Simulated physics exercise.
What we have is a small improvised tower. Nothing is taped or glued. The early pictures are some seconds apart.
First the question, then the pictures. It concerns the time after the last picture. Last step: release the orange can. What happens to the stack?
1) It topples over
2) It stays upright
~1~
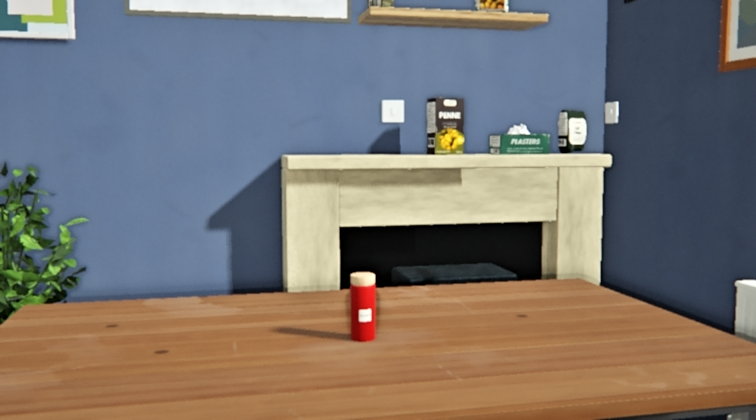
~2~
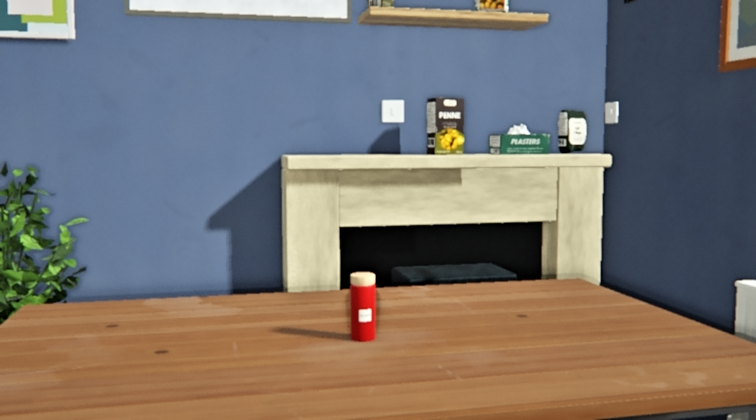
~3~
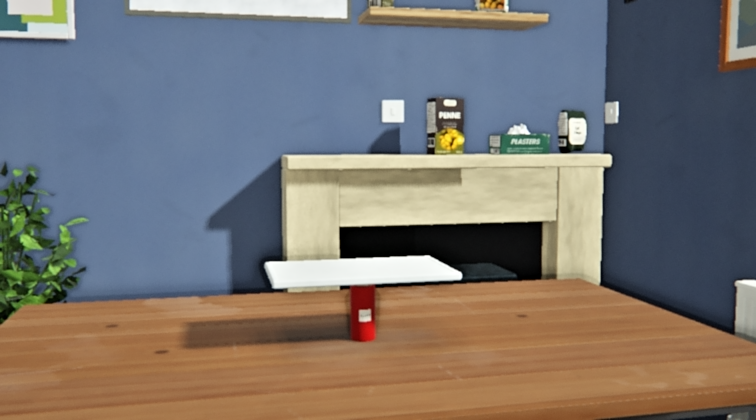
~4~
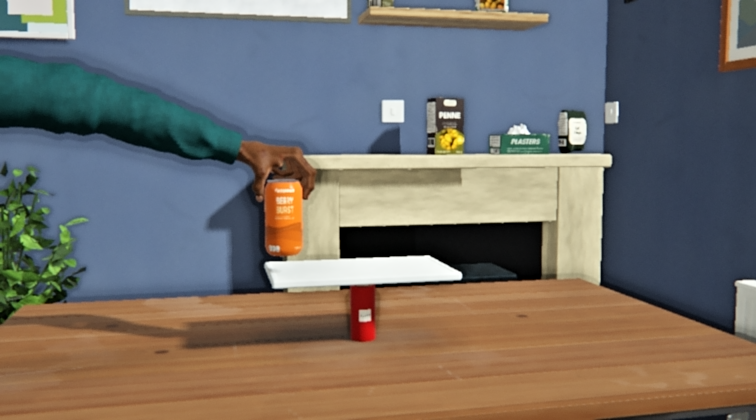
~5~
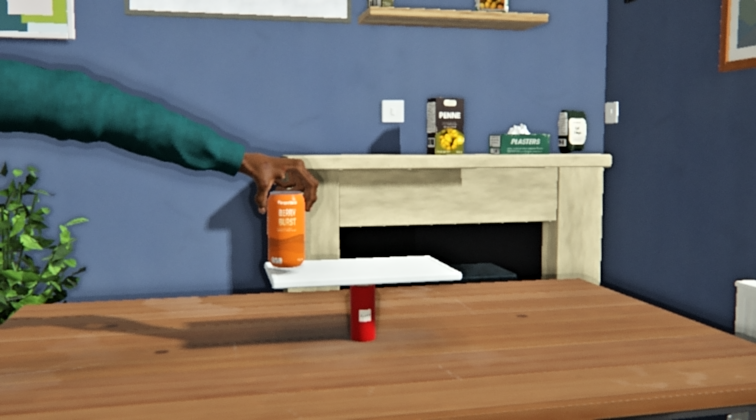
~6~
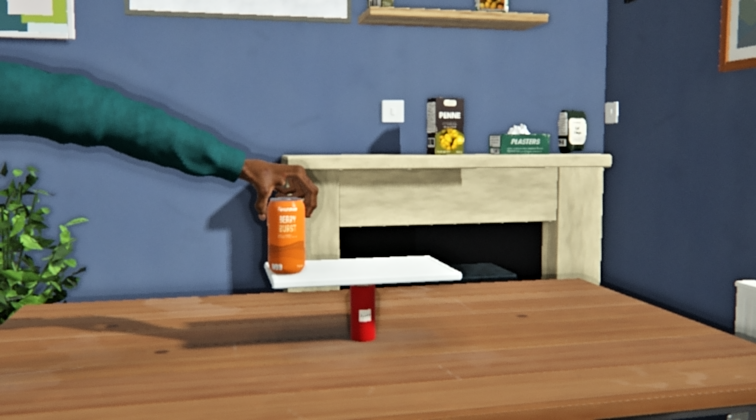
(1) It topples over.
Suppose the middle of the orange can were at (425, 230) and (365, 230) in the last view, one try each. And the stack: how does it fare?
Case A: It caves in; case B: It survives.
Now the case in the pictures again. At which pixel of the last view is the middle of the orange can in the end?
In the final view it sits at roughly (212, 337).
Then, 0.30 s past the last view, orange can now fallen; white lid rocked 38° from its first pose.
Then, 0.40 s past the last view, white lid rocked 52° from its first pose.
Then, 0.60 s past the last view, white lid rocked 34° from its first pose.
Finally, fallen, white lid and orange can; red shaker still in place. Final places as the last picture's camera would see them, orange can near (212, 337). The stack comes apart.
